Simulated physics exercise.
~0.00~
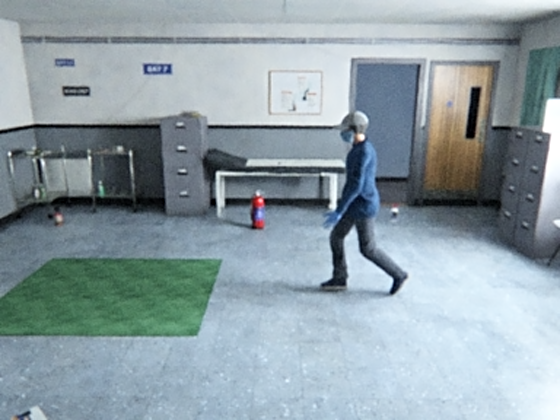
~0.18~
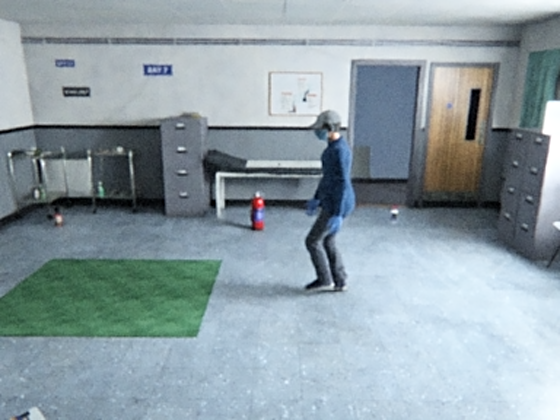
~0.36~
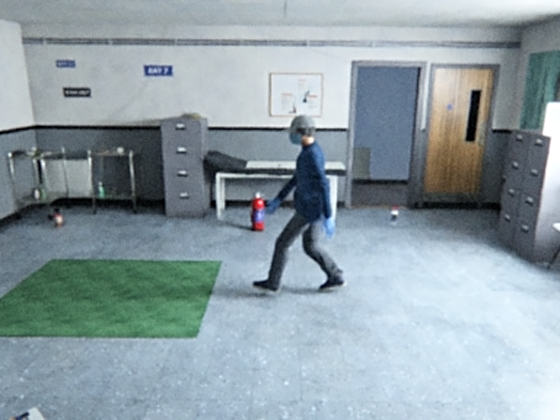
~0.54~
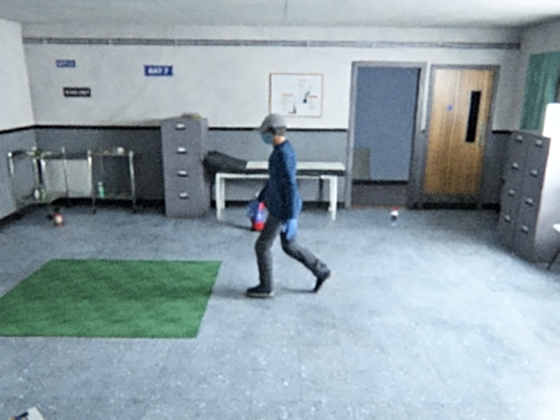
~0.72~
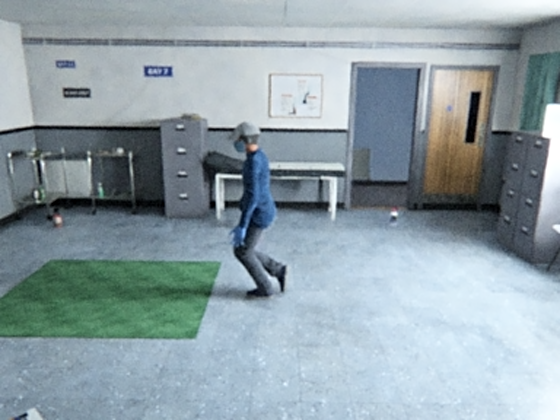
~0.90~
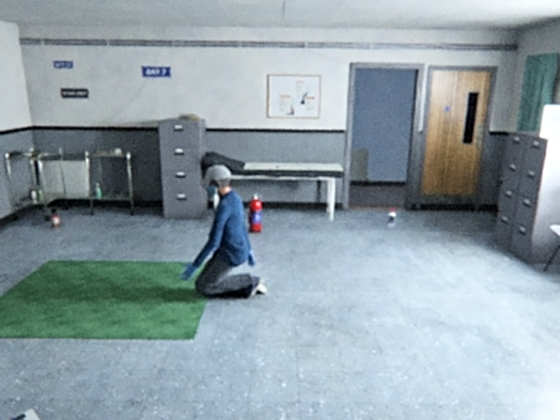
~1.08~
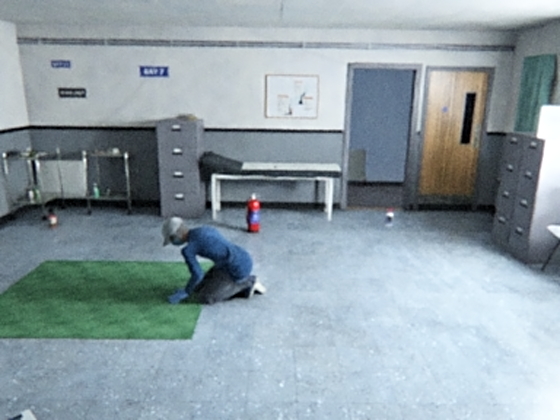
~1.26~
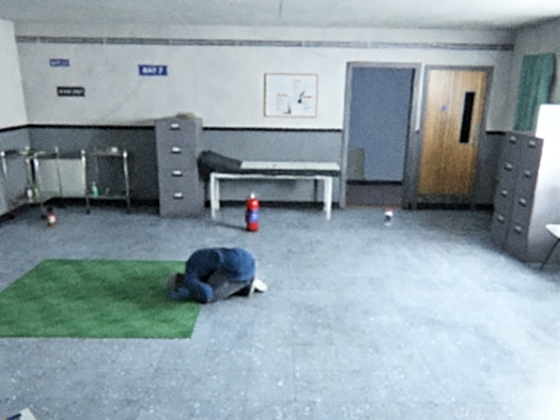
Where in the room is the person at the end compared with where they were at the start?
At the start the person is on the open floor to the right of the extinguisher, well away from the green mat. By the end they are further left and down on the floor, folded over at the mat's right edge.
A person in a cap, face mask, blue top and gloves walks left across the grey floor of a clinic-like room, towards a green mat. Behind them are filing cabinets, a narrow bed, a red extinguisher and a wooden door. Passing the extinguisher, they near the mat and their knees begin to bend. They sink onto their knees at its right edge, then pitch forward with their arms reaching down to the mat. The person ends folded in a low heap, head over the edge of the mat and hips still on the bare floor.
